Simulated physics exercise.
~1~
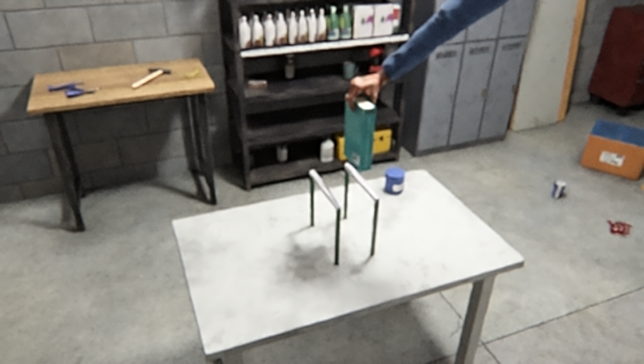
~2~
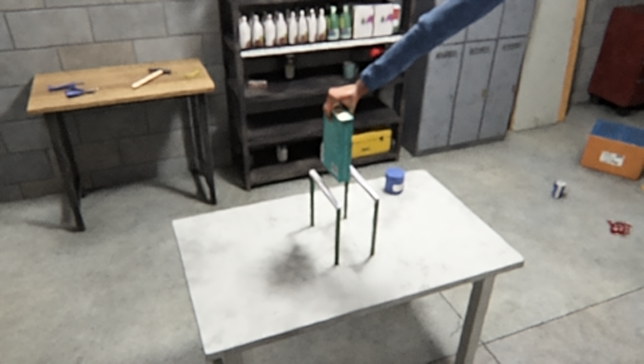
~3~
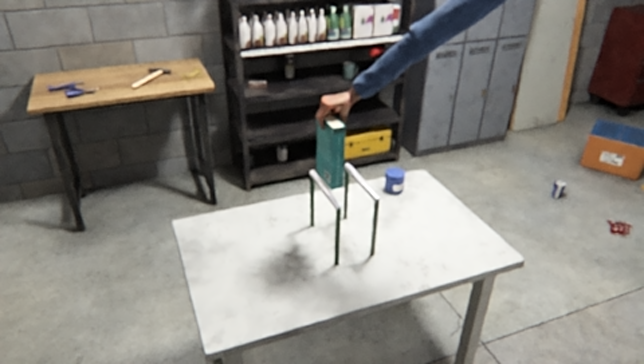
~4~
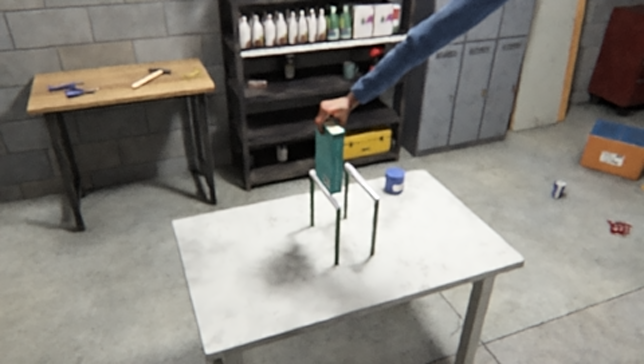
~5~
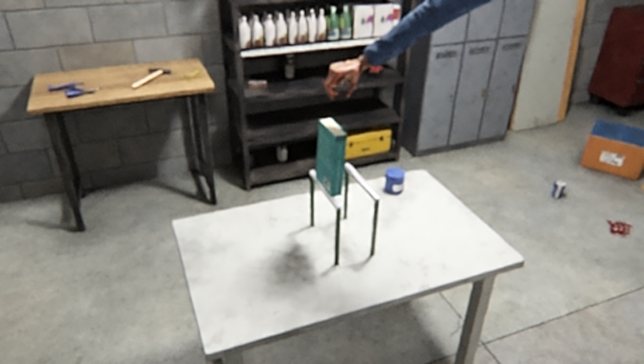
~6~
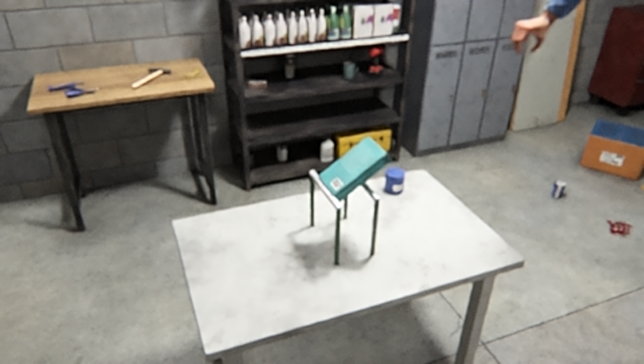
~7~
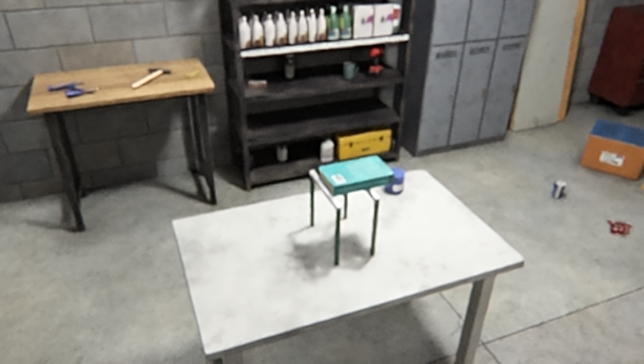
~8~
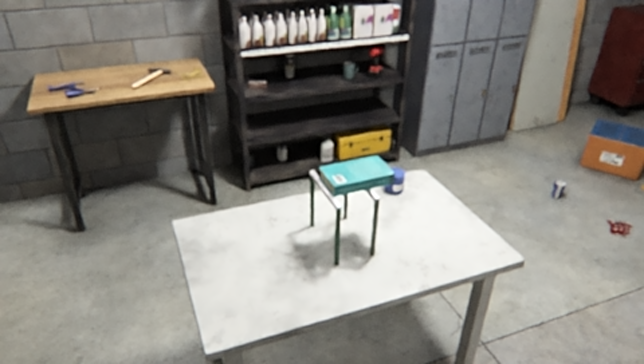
In a workshop with a wooden bench, dark shelves and grey lockers, a pale table holds two narrow raised ledges with a gap between them and a blue jar nearby. A hand reaching in from the upper right carries a turquoise book upright, moving it left and down over the ledges. It lowers the book onto them, lets go and draws back toward the right. The book stands briefly, then tips over to the right. It drops flat on its side across both ledges and stays caught on top, while the jar remains in place.
